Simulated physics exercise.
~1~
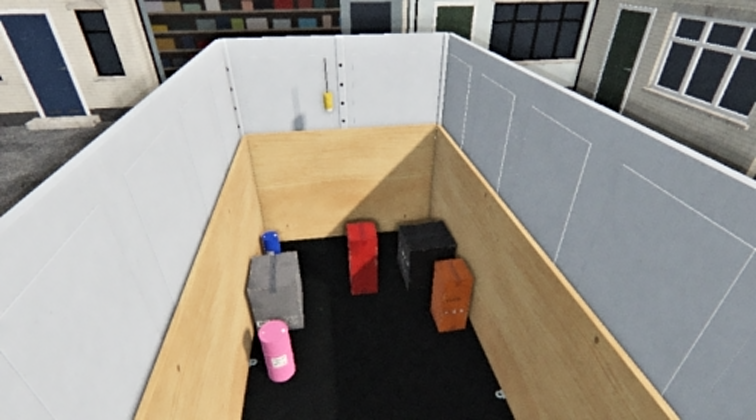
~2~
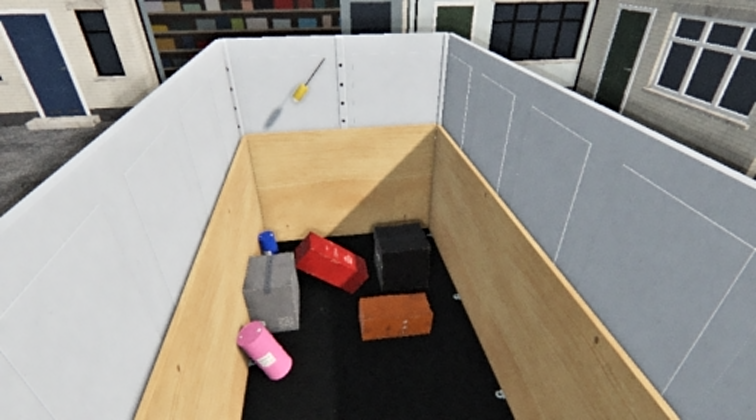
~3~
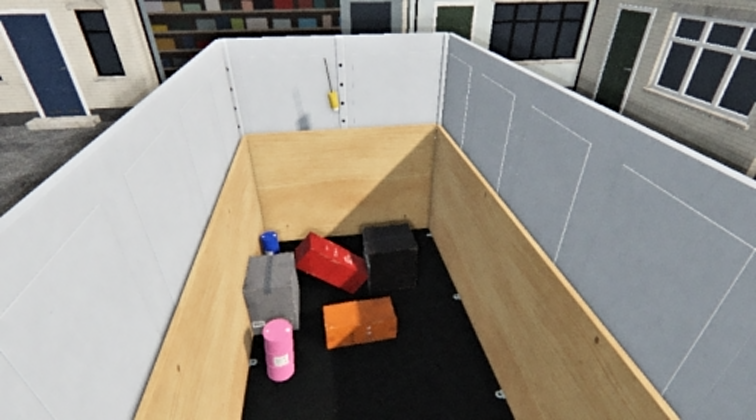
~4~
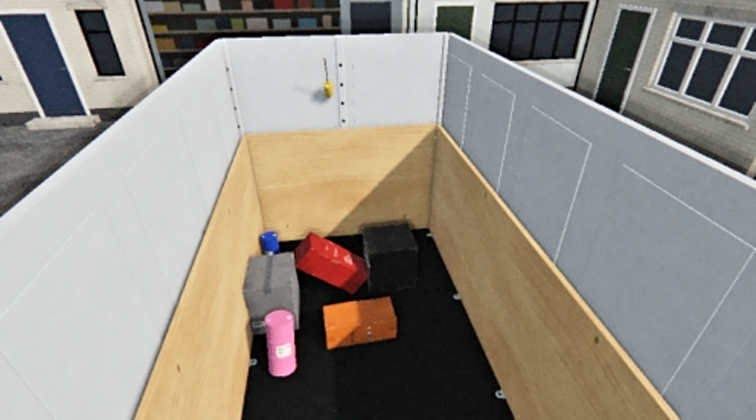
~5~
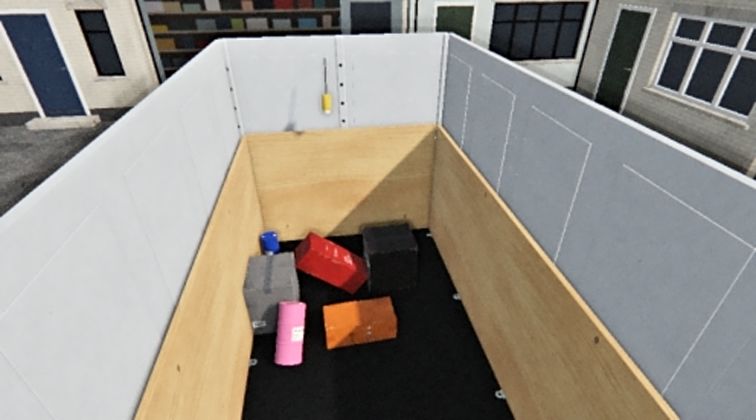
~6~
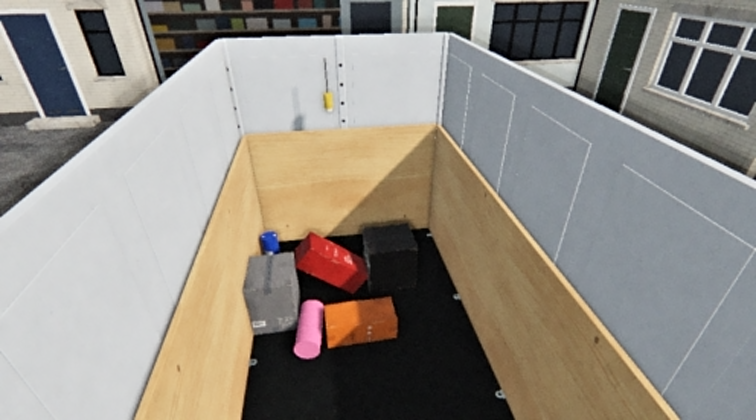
The orange and red boxes toppled as the load in an open-topped bay lurched left, the black box sliding with them, and then the wobbling pink canister tipped over too, ending on its side between the grey box and the fallen orange one.
